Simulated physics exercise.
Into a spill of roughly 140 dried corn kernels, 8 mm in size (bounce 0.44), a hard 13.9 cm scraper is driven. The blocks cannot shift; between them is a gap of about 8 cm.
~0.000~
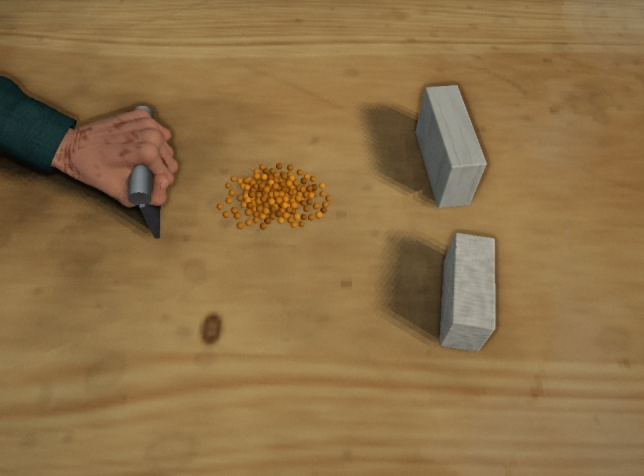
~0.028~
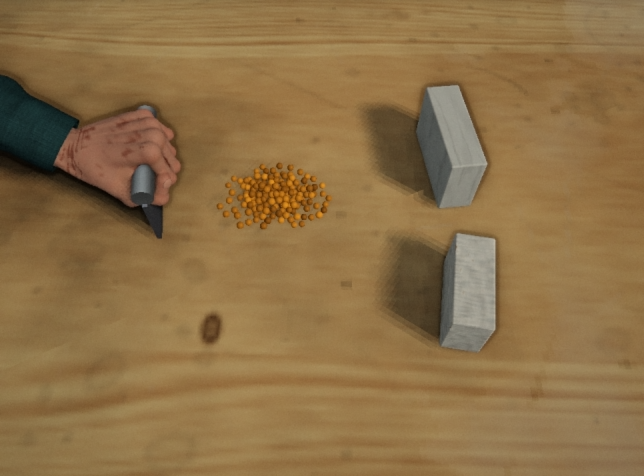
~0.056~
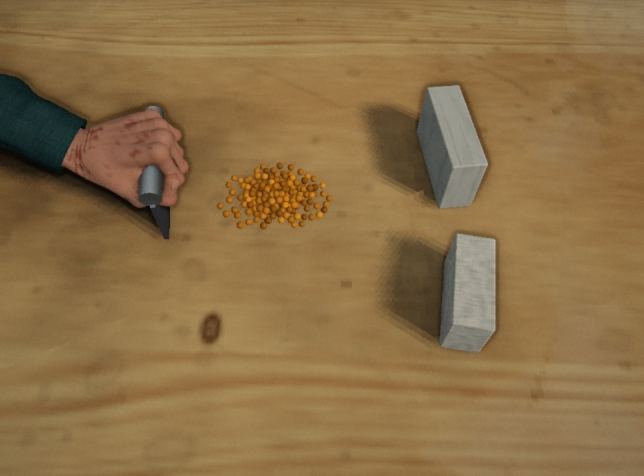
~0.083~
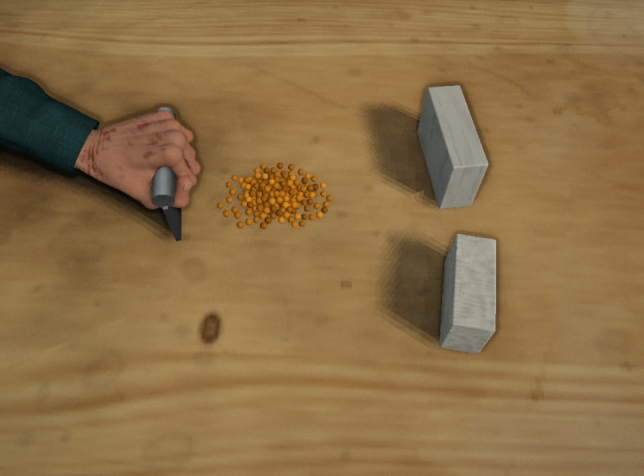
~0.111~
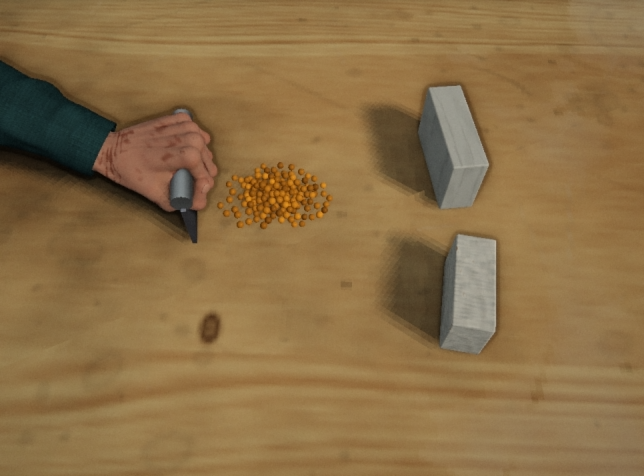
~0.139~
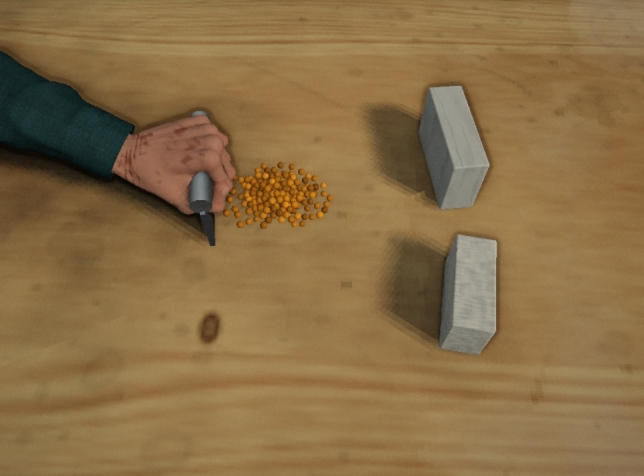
A small heap of orange-yellow corn kernels lies near the middle of a pale wooden surface with a dark knot, seen from above. A hand in a dark green sleeve grips a grey scraper with a dark blade at left, while two grey blocks stand one above the other at right. The hand slides the scraper rightward, slowly then faster, up to the kernels' left edge, as the camera stays still.
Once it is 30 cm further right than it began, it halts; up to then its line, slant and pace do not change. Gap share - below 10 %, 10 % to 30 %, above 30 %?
I expect some but not lots to get into the gap.
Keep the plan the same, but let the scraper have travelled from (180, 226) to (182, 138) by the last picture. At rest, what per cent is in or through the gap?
0 %.
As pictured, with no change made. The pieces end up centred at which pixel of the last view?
(424, 202).
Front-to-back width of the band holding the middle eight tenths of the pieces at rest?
It covers around 14 cm.
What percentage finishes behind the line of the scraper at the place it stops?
Close to 15 in a hundred, I'd say.
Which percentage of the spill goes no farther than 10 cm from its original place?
10% or so.
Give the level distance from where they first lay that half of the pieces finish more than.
That works out to about 18 centimetres.
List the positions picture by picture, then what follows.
Scraper from (145, 210) to (148, 126); moved 0.0 cm; pieces shifted so far, 0; middle of the spill at (276, 194); block at (474, 278); block at (454, 124), in the first frame.
Scraper from (148, 210) to (151, 125); moved 0.3 cm; pieces shifted so far, 0; middle of the spill at (276, 194), in the second frame.
Scraper from (156, 211) to (158, 126); moved 1.2 cm; pieces shifted so far, 0; middle of the spill at (276, 194), in the third frame.
Scraper from (168, 213) to (170, 127); moved 2.7 cm; pieces shifted so far, 0; middle of the spill at (276, 194), in the fourth frame.
Scraper from (186, 215) to (186, 129); moved 4.7 cm; pieces shifted so far, 0; middle of the spill at (276, 193), in the fifth frame.
Scraper from (205, 218) to (203, 131); moved 6.9 cm; pieces shifted so far, 0; middle of the spill at (277, 193); block at (475, 281); block at (458, 124). Its speed is about 0.77 m/s, heading 9 degrees towards the viewer, in the sixth frame.
After 0.33 s, scraper 22 cm from its start, spill 13 cm wide; held up before the blocks 100 %.
After 0.53 s, scraper 30 cm from its start, spill 17 cm wide; in or through the gap 10 %, held up before the blocks 90 %.
After 0.69 s, scraper 30 cm from its start, spill 17 cm wide; in or through the gap 15 %, held up before the blocks 85 %.
In the end, at 0.9 s, in or through the gap 15 %, round the near block 0 %, round the far block 0 %, held up before the blocks 85 %.
